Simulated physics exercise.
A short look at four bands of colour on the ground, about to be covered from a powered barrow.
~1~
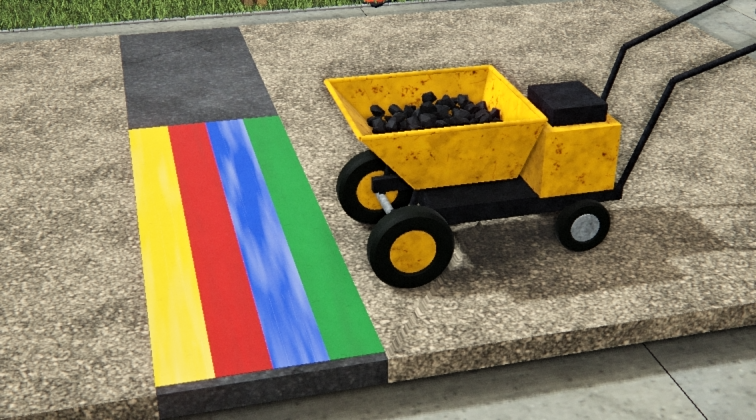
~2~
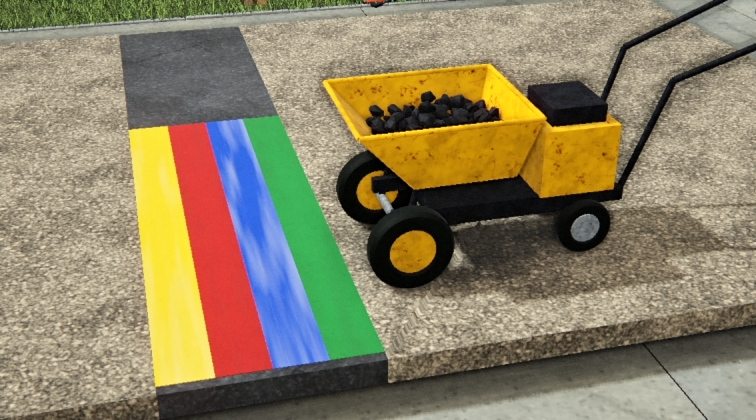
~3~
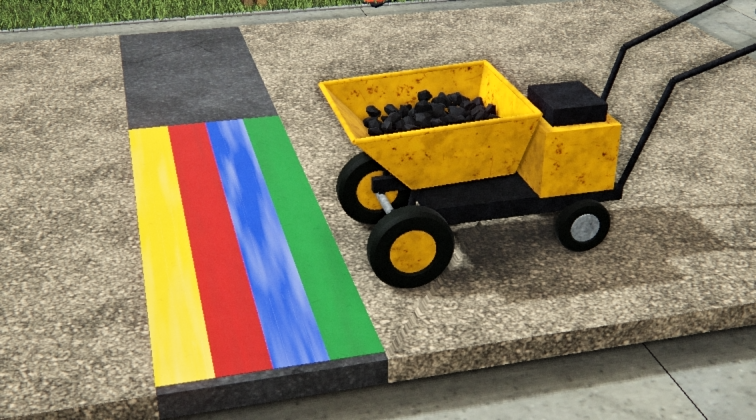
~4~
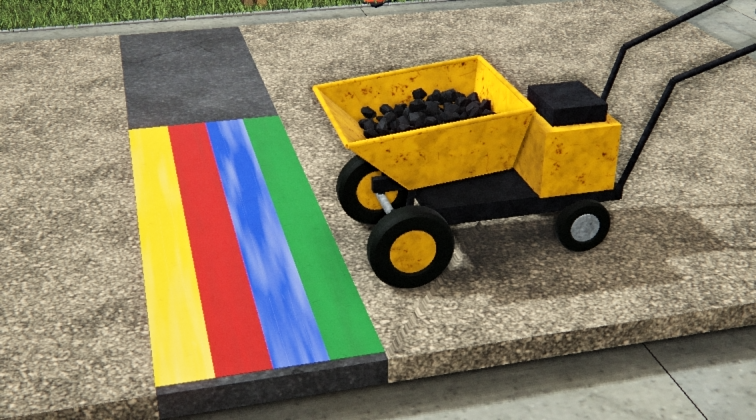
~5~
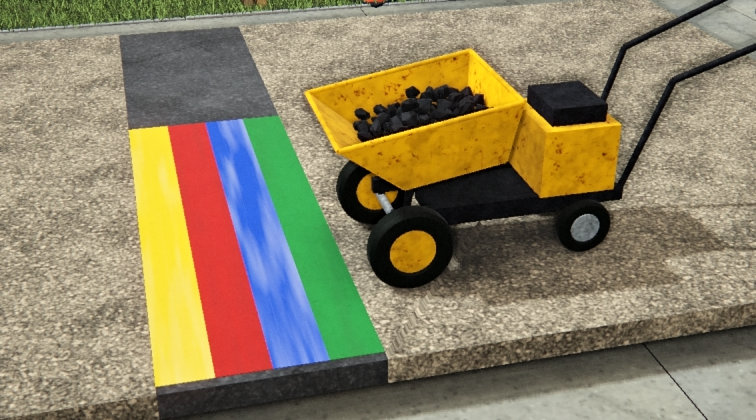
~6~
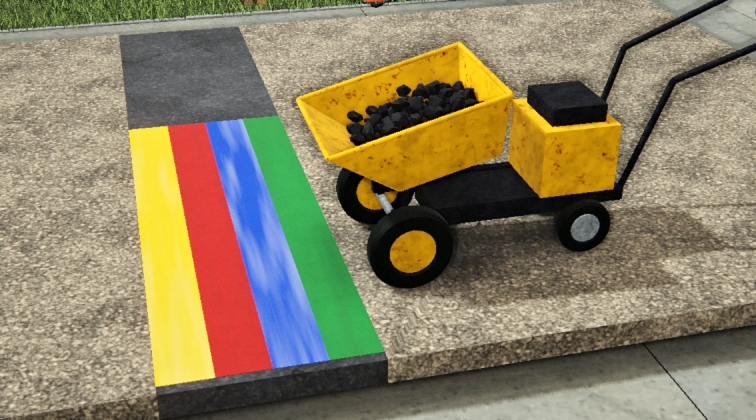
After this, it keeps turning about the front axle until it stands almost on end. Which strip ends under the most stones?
The heap favours the red strip.
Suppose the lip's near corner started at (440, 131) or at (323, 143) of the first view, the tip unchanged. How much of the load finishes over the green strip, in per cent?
The first gives 40 %, the second 0 %.
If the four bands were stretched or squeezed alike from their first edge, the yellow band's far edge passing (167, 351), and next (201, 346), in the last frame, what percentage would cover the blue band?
The first gives 10 %, the second 0 %.
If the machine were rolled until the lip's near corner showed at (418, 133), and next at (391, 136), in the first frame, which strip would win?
The first try: That blue strip. The second: Blue.
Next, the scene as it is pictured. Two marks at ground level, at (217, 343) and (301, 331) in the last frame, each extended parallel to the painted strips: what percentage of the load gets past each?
The first gives 40 %, the second 90 %.
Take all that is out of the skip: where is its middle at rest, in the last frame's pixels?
Close to (216, 269).
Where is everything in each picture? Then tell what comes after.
The first picture shows lip of the skip near (361, 139), level; top of the load near (442, 126), lumps of coal; green strip near (344, 321); blue strip near (290, 328); red strip near (236, 336); yellow strip near (180, 344).
The second picture shows lip of the skip near (359, 140), level; top of the load near (441, 125).
The third picture shows lip of the skip near (355, 142), tipped barely; top of the load near (452, 120).
The fourth picture shows lip of the skip near (348, 146), tipped a little; top of the load near (455, 120).
The fifth picture shows lip of the skip near (339, 152), tipped a little; top of the load near (456, 116).
The sixth picture shows lip of the skip near (329, 160), tipped clearly; top of the load near (447, 112); green strip near (344, 321); blue strip near (290, 328); red strip near (236, 336); yellow strip near (180, 344).
Shortly afterwards, skip tipped steeply; the whole lot in the skip.
Next, skip tipped steeply; the bulk in the skip; a little over the blue strip; a little over the red strip.
Some moments later, skip tipped right over; a little in the skip; a little over the blue strip; near half over the red strip; near a quarter over the yellow strip; a little off the paint.
In the end, skip tipped right over; a little in the skip; none at all over the green strip; near a quarter over the blue strip; near half over the red strip; near a quarter over the yellow strip; a little off the paint.
